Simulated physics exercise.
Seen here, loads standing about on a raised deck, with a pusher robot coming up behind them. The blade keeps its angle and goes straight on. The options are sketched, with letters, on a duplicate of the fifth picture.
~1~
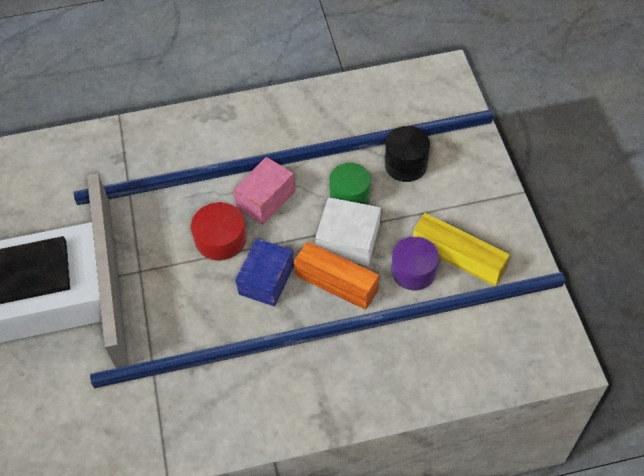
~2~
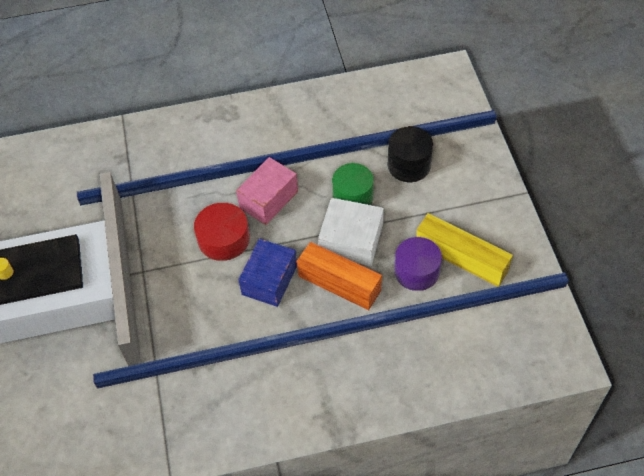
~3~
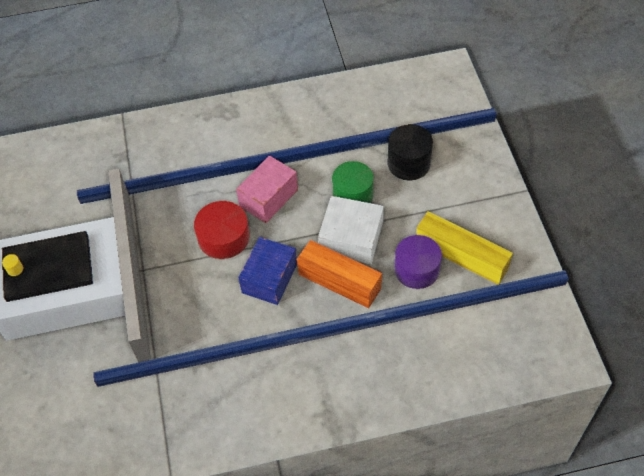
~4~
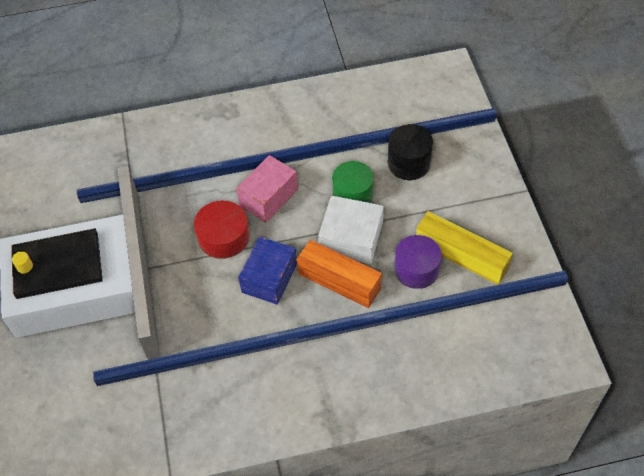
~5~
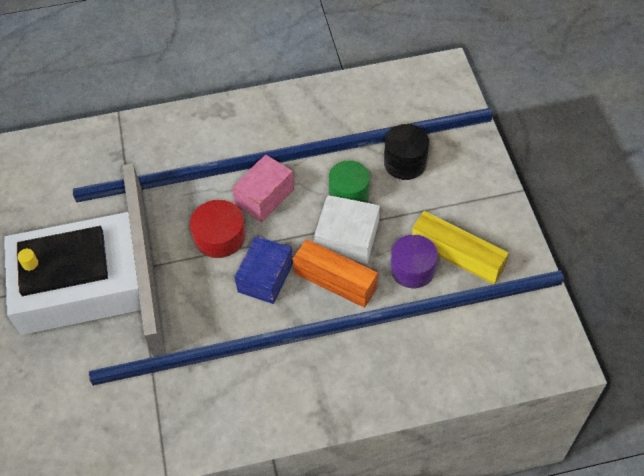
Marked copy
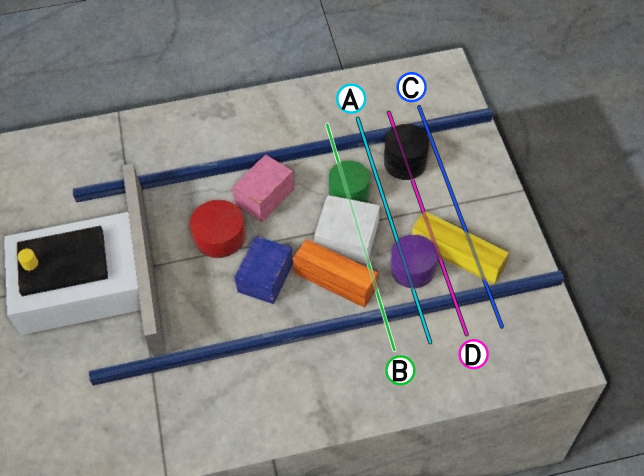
At the start, a white pusher robot with an upright grey plate sits at the left of a raised stone deck, behind nine coloured blocks and canisters between two blue rails. The robot moves a short way right, closing some of the gap to the red canister, while the loads stay in place.
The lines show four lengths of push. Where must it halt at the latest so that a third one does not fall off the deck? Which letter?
No farther than D.
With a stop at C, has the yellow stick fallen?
By then, yes.
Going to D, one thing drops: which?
The yellow stick.
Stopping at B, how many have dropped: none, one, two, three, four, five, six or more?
In all, none.
On the marked copy, A at (391, 221); B at (358, 228); C at (457, 208); D at (425, 214).
With D. Early on, robot (175, 237); pink crate (288, 174); orange stick (349, 275).
Further on, robot (278, 216); yellow stick (490, 246); black canister (426, 146).
At the end, robot (357, 200); yellow stick over the edge; black canister (493, 128); one fallen.
As for the rest, A is within the limit but short; B is within the limit but short; C drops four.
